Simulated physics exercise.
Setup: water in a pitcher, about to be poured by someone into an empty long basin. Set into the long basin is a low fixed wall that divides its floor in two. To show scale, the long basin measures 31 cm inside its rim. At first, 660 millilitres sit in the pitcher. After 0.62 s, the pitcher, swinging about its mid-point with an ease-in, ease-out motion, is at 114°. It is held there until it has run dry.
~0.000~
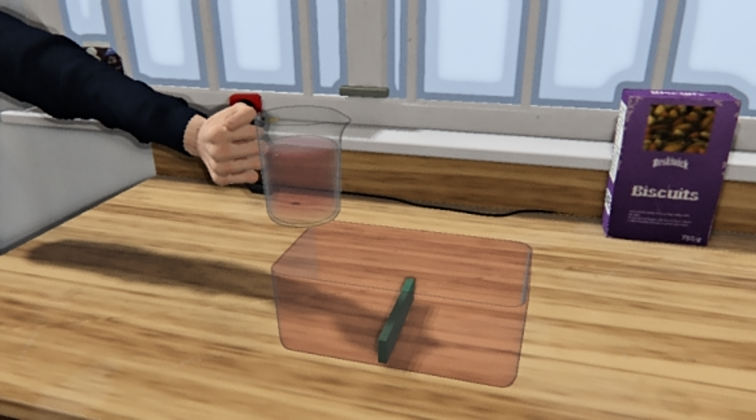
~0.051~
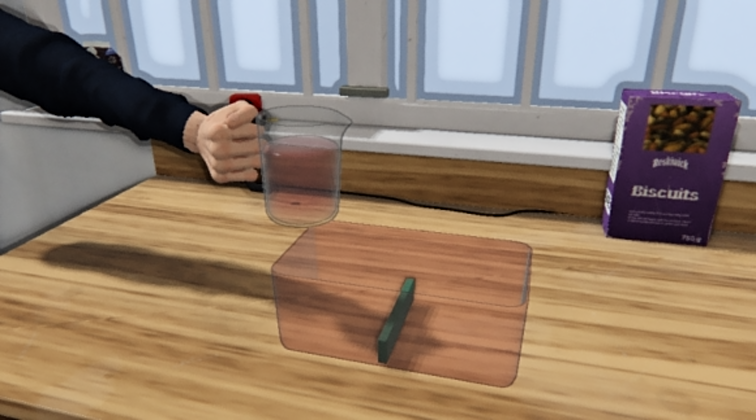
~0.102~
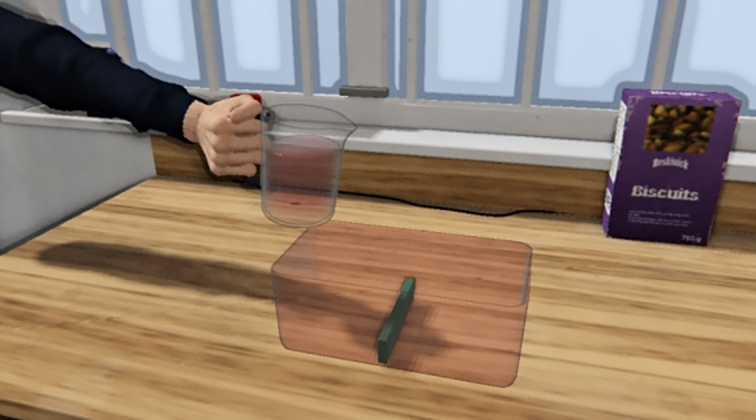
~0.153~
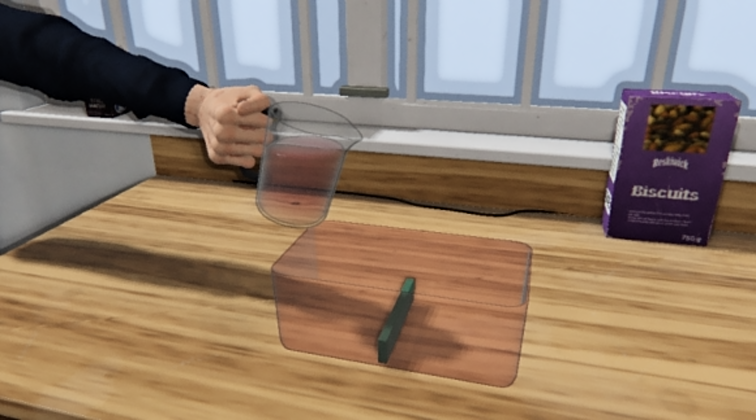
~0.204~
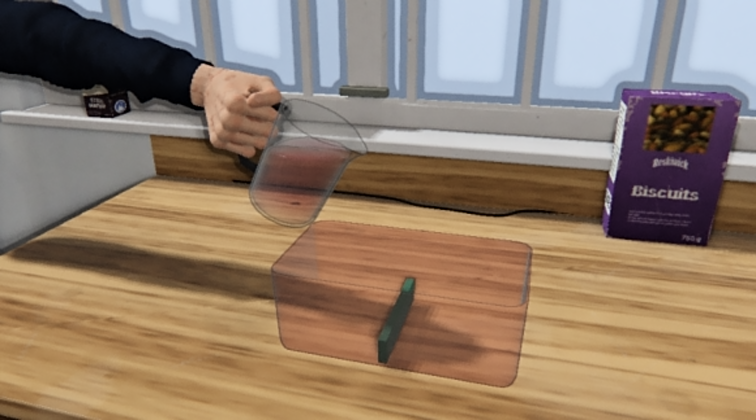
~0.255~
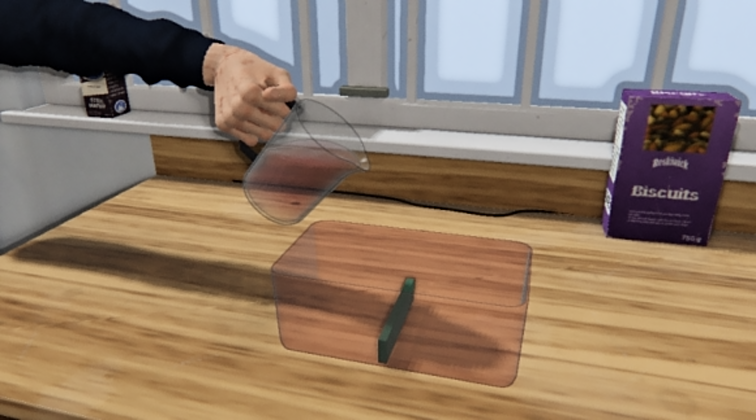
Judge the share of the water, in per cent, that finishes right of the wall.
31 percent, roughly.
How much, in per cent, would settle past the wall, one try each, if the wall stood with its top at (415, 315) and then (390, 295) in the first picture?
First 20, then 45 per cent.
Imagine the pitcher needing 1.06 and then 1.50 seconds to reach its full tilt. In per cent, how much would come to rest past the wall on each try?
50 and 60 %.
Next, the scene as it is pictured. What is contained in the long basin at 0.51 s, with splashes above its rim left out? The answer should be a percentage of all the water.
Roughly 22 percent of it.
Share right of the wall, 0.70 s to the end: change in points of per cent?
The right part's share grows by around 6 per cent.
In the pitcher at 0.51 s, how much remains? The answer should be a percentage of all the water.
At that time about 58 in a hundred parts are still held.
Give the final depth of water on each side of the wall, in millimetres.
Depths: Left near 20 mm, right near 8 mm.
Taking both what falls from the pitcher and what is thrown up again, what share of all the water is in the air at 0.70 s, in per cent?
About 7 per cent.
After 0.51 s the tilt is 106° and 58 per cent is still to pour, 12 is left of the wall and 10 right of it.
After 0.70 s the tilt is 114° and 11 per cent is still to pour, 57 is left of the wall and 25 right of it.
After 0.90 s the tilt is 114° and 0 per cent is still to pour, 68 is left of the wall and 28 right of it.
After 1.12 s the tilt is 114° and 0 per cent is still to pour, 68 is left of the wall and 30 right of it.
In the end 67 per cent lies left of the wall, 31 right of it and 2 outside.
